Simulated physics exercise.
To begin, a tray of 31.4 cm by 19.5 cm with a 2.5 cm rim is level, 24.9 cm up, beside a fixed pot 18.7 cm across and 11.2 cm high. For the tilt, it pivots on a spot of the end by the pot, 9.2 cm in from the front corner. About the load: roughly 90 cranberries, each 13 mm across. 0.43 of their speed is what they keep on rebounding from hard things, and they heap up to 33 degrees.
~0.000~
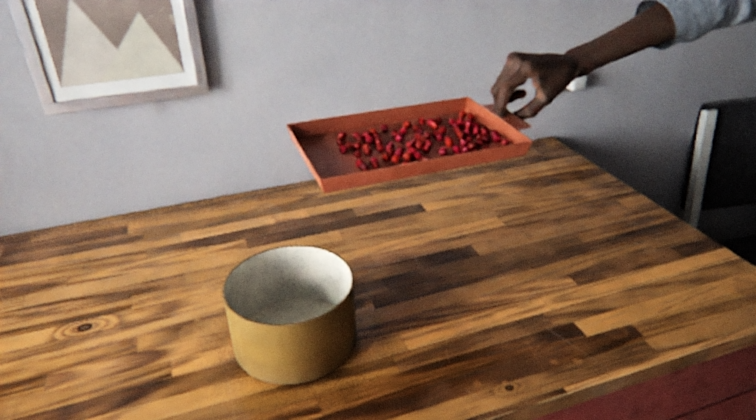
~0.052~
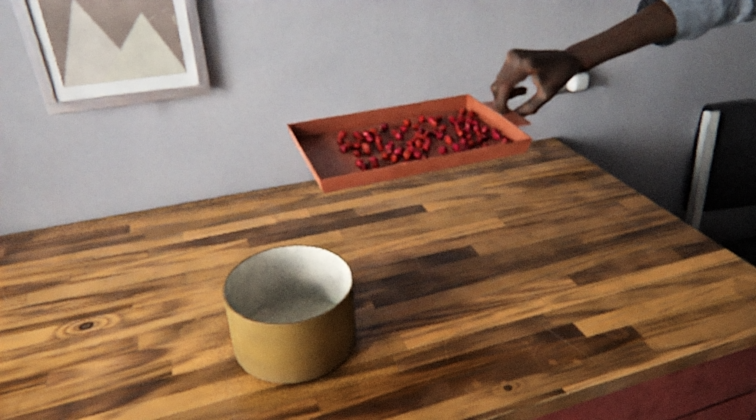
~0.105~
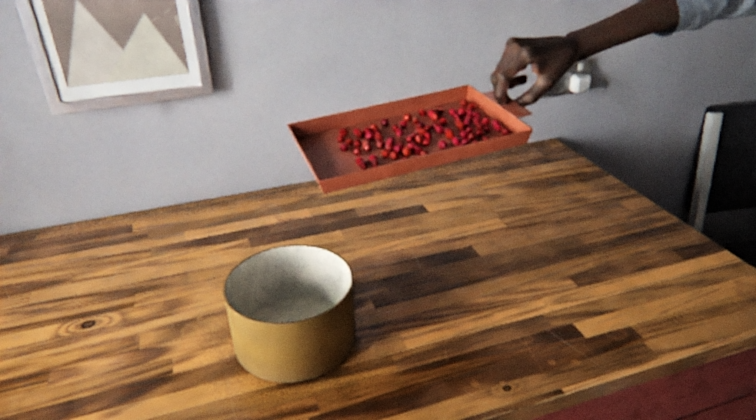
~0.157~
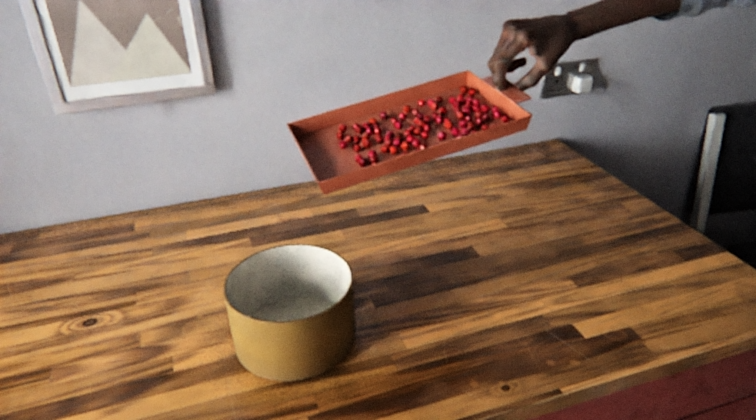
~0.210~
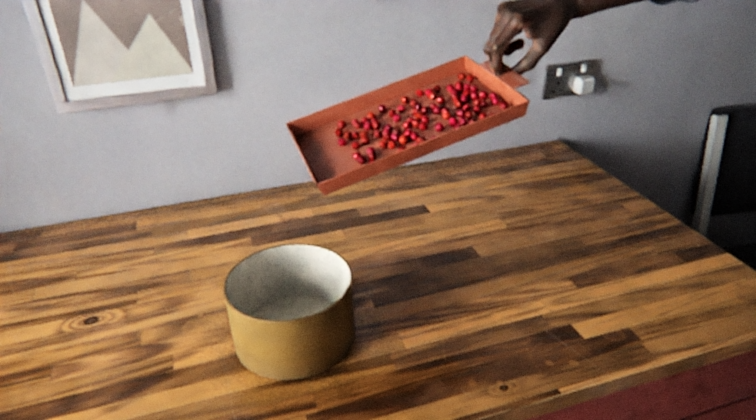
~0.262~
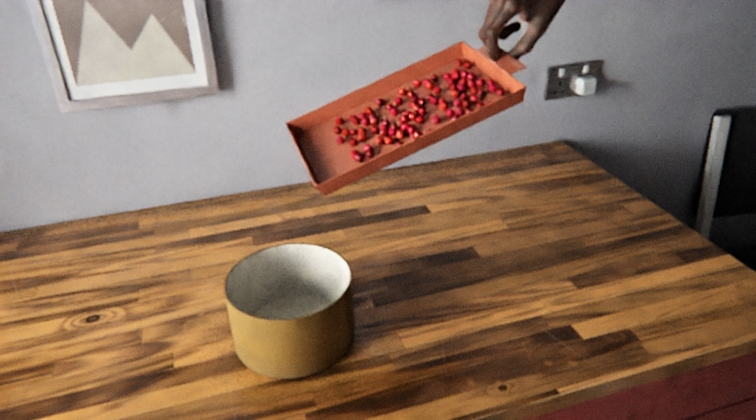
A hand raising the right end of a shallow orange tray of red berries, slanting it leftward above a wooden table with a pot.
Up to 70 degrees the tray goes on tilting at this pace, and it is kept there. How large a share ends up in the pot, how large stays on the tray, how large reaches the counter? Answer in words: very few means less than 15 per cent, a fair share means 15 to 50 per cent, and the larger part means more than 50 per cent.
Pot: A fair share. Tray: The larger part. Counter: Very few.
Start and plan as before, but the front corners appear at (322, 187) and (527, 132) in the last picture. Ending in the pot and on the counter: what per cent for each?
Pot 0; counter 0.
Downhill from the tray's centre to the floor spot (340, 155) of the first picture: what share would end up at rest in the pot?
I'd estimate about 5 %.
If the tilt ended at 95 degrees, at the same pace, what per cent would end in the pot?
Roughly 90 %.
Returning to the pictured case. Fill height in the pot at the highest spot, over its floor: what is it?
I'd put it at close to 1.5 centimetres.
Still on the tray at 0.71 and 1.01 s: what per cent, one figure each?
In turn: 100, 70.
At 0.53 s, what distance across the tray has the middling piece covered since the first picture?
Roughly 8 cm.
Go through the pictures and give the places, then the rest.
The first picture shows tray tilt 0 degrees, front corners at (324, 177) and (527, 140); middle of the pieces at (423, 140); pot at (289, 281).
The second picture shows tray tilt 1 degrees, front corners at (323, 177) and (527, 137); middle of the pieces at (423, 138).
The third picture shows tray tilt 4 degrees, front corners at (322, 178) and (527, 128), lowest corner left front; middle of the pieces at (423, 133).
The fourth picture shows tray tilt 9 degrees, front corners at (321, 179) and (526, 115), lowest corner left front; middle of the pieces at (422, 124).
The fifth picture shows tray tilt 14 degrees, front corners at (319, 181) and (523, 100), lowest corner left front; middle of the pieces at (420, 116).
The sixth picture shows tray tilt 19 degrees, front corners at (318, 182) and (520, 87), lowest corner left front; middle of the pieces at (417, 108); pot at (288, 278). The tray's pace is about 95 degrees a second.
After 0.53 s, tilt 44 degrees; the tray holds 100 %, the pot 0 %.
After 0.71 s, tilt 61 degrees; the tray holds 100 %, the pot 0 %.
After 1.01 s, tilt 70 degrees; the tray holds 70 %, the pot 15 %.
In the end, at 1.7 s, pot 20 %, tray 70 %, counter 5 %.
